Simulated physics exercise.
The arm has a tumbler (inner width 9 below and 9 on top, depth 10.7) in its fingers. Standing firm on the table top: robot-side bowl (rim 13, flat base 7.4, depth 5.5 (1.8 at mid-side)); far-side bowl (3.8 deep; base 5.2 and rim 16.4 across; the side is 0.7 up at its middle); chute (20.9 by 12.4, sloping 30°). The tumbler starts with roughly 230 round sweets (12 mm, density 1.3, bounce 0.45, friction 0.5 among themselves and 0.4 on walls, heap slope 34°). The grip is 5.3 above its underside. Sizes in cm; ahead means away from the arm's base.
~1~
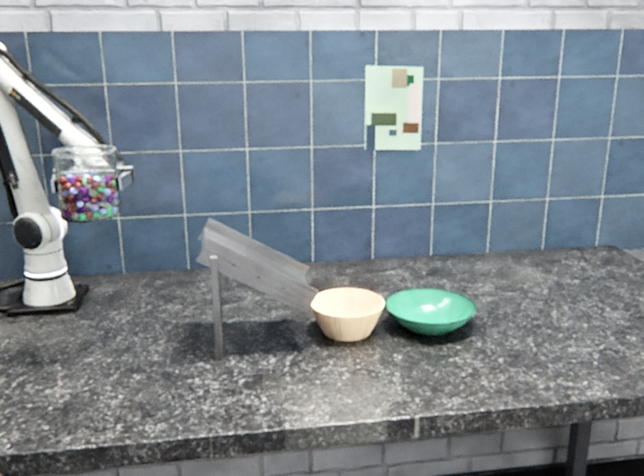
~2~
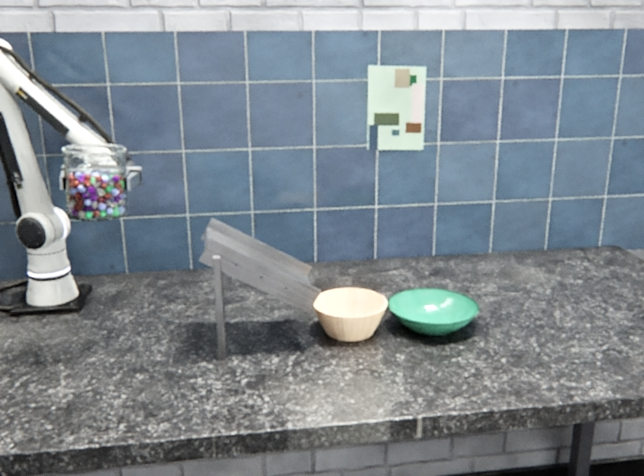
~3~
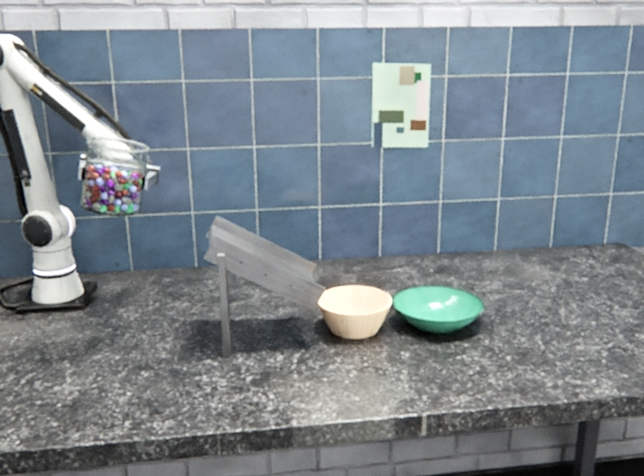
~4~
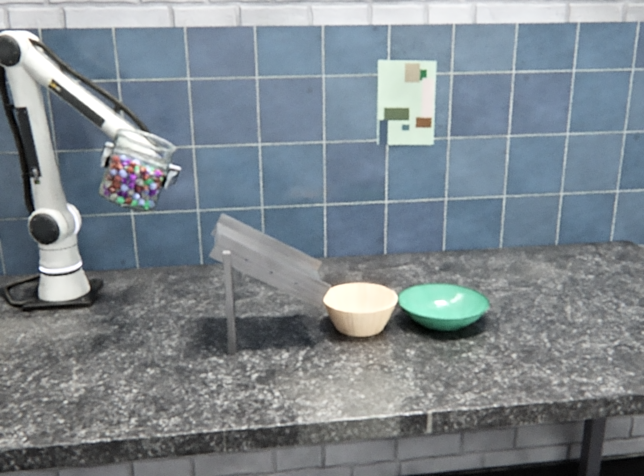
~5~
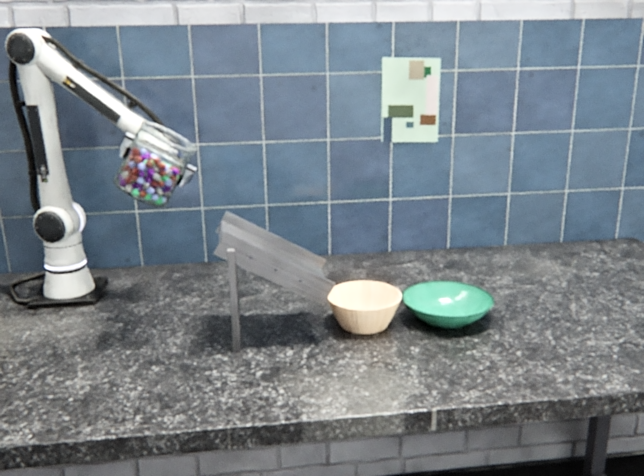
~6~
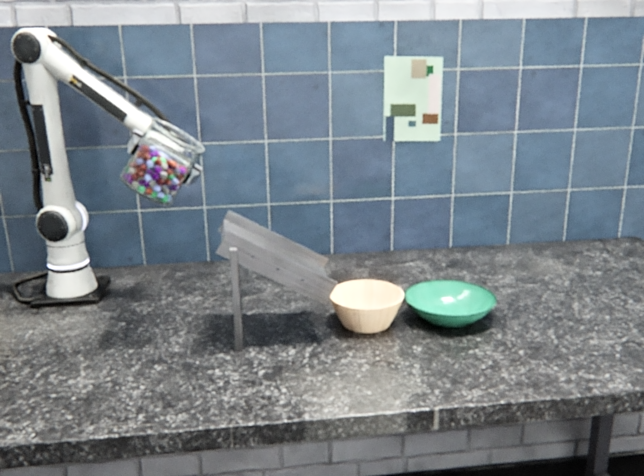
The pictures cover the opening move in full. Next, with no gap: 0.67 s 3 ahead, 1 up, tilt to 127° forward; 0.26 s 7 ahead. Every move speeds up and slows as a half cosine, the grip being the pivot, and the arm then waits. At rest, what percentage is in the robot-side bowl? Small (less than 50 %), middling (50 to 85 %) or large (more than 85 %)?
In the robot-side bowl the share is middling, 50 to 85 %.
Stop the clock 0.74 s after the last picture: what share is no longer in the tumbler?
Near 60 per cent so far.
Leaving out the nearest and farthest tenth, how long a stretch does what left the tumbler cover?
About 40 cm.
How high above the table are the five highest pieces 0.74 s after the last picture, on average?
Roughly 32 cm.
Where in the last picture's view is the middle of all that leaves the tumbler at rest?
Near (366, 313).
Then, 0.37 s after the last picture, tilted 89° forward, highest piece 36 above the table; 233 in the tumbler.
Then, 0.74 s after the last picture, tilted 127° forward, highest piece 32 above the table; 92 in the tumbler, 4 in the robot-side bowl, 3 on the table or floor, 134 on the chute or in flight.
Then, 1.13 s after the last picture, tilted 127° forward, highest piece 13 above the table; 160 in the robot-side bowl, 56 on the table or floor, 17 on the chute or in flight.
Then, 2.18 s after the last picture, tilted 127° forward, highest piece 5 above the table; 171 in the robot-side bowl, 62 on the table or floor.
Final count, 171 in the robot-side bowl, 62 on the table or floor. That is 73 % in the robot-side bowl.
